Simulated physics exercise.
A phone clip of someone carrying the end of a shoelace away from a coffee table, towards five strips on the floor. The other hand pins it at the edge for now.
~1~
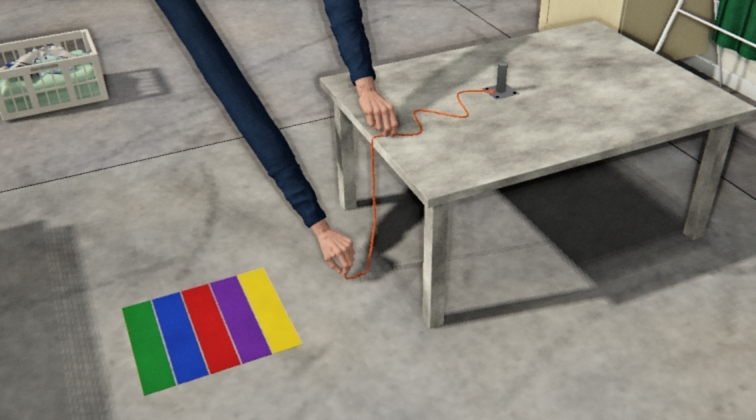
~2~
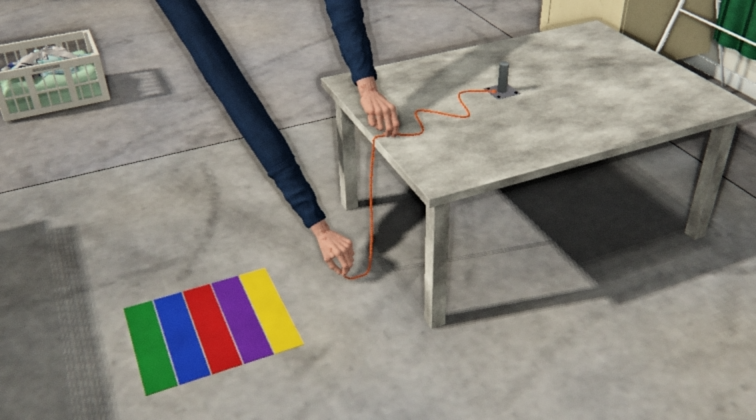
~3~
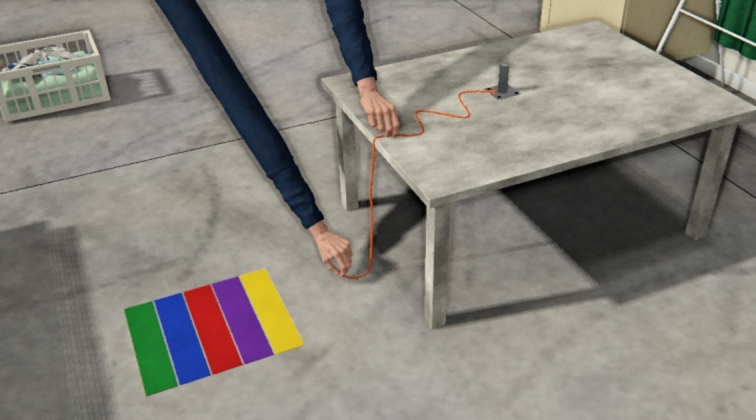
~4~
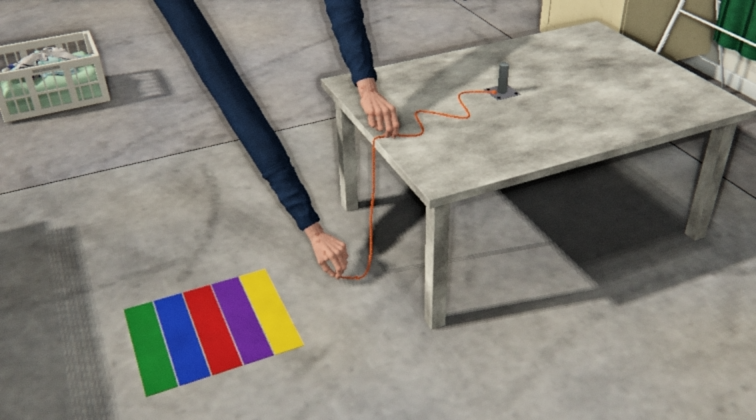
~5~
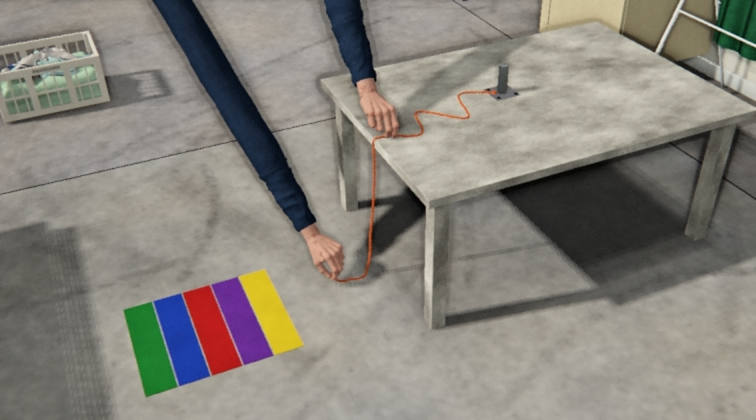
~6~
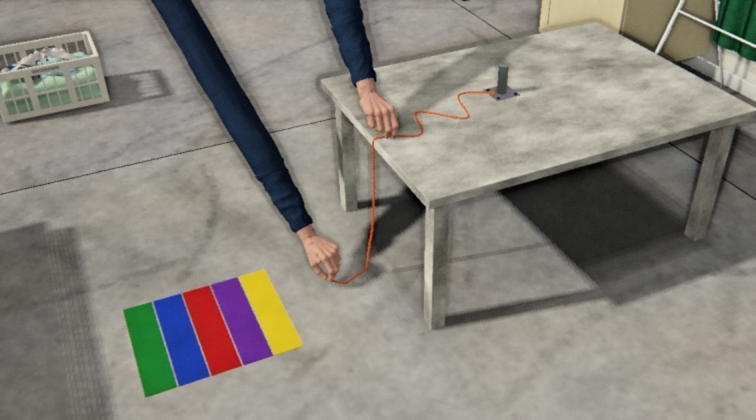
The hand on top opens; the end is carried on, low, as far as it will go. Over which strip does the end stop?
It gets as far as the green strip.
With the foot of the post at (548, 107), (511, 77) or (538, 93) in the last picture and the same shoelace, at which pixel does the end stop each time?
Try by try, around (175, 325), (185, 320) and (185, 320).
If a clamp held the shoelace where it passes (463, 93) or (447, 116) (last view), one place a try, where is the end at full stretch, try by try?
The places are (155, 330) and (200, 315).
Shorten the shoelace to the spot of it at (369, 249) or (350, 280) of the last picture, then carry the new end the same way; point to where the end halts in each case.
About (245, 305) and (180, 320).
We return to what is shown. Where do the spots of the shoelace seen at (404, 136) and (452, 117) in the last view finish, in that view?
The first at (328, 172), the second at (412, 122).
Early on, end near (200, 316); over red.
Midway, end near (165, 327); over blue.
At the end of the slack, end near (145, 333); over green. The green one.
